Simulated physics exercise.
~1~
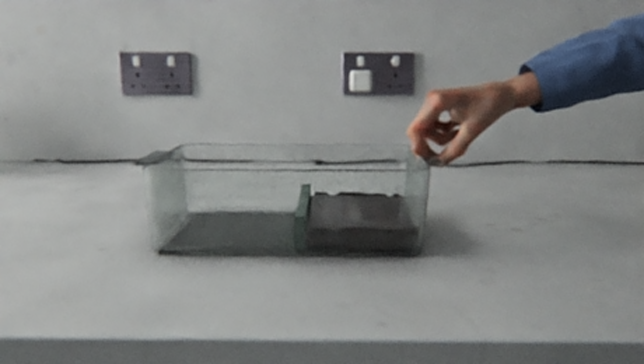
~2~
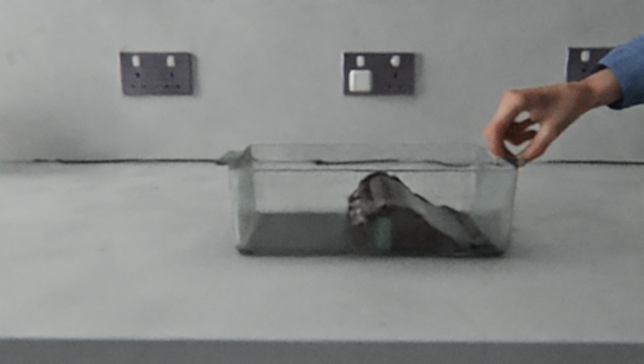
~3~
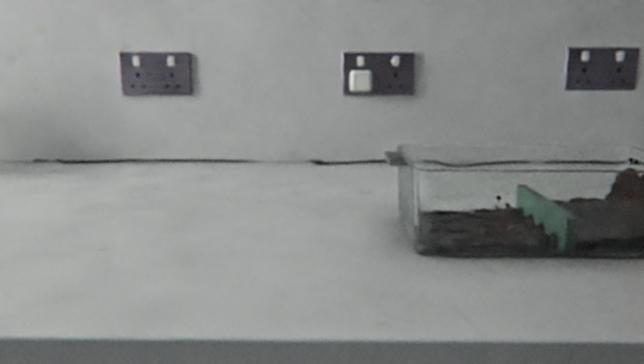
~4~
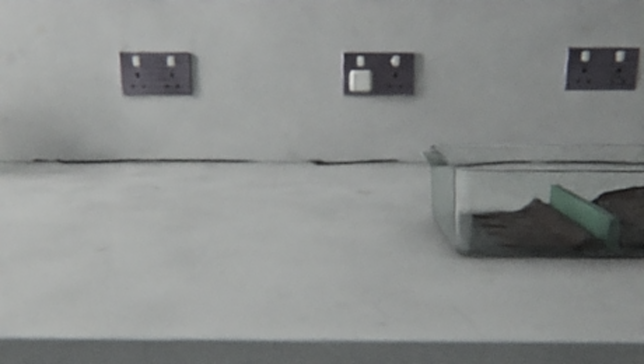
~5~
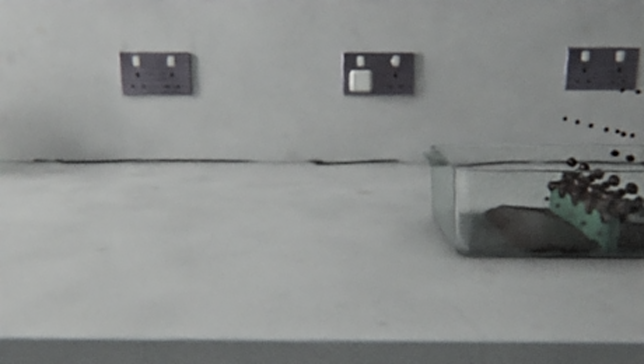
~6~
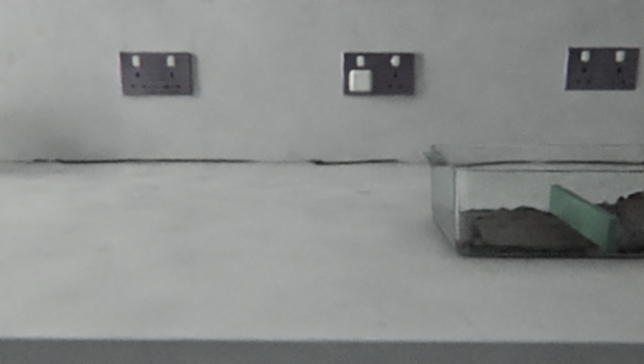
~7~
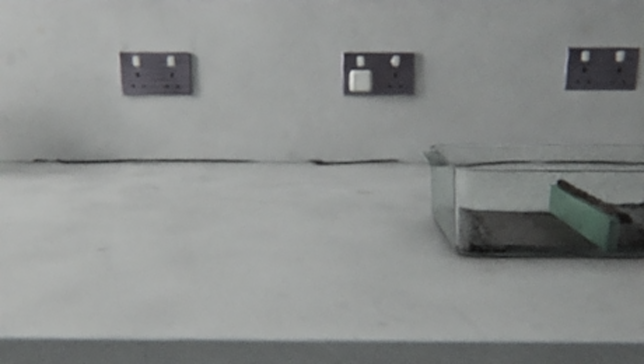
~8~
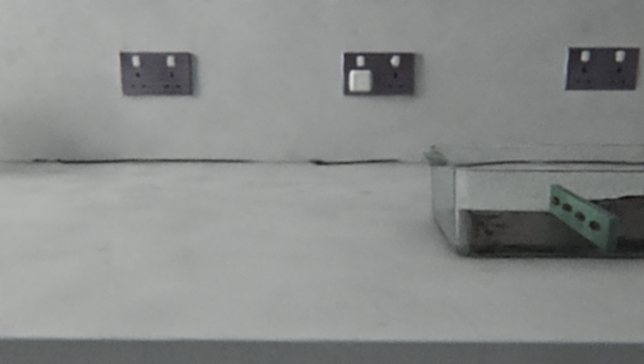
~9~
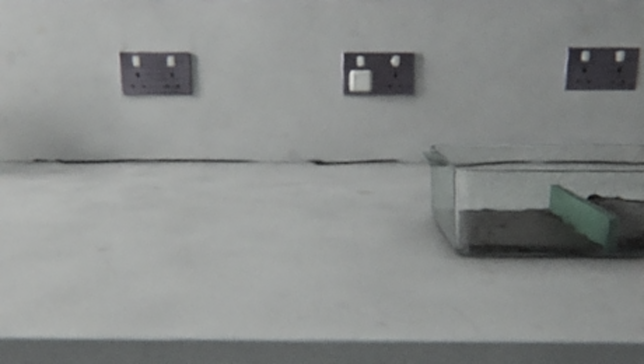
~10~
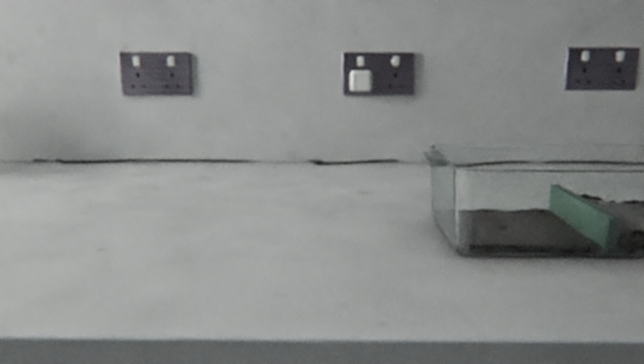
A clear food box with a greenish divider sits on a pale worktop, dark coffee lying to the right of the divider, while a hand in a blue sleeve holds its right rim. The hand pulls the box to the right, and the coffee heaps up against the divider and over it. The box slides on until its right end is out of view, with dark coffee now on both sides. It stops, and the coffee heaves and scatters dark drops above the divider. Finally the coffee settles low, with some left on the left side.
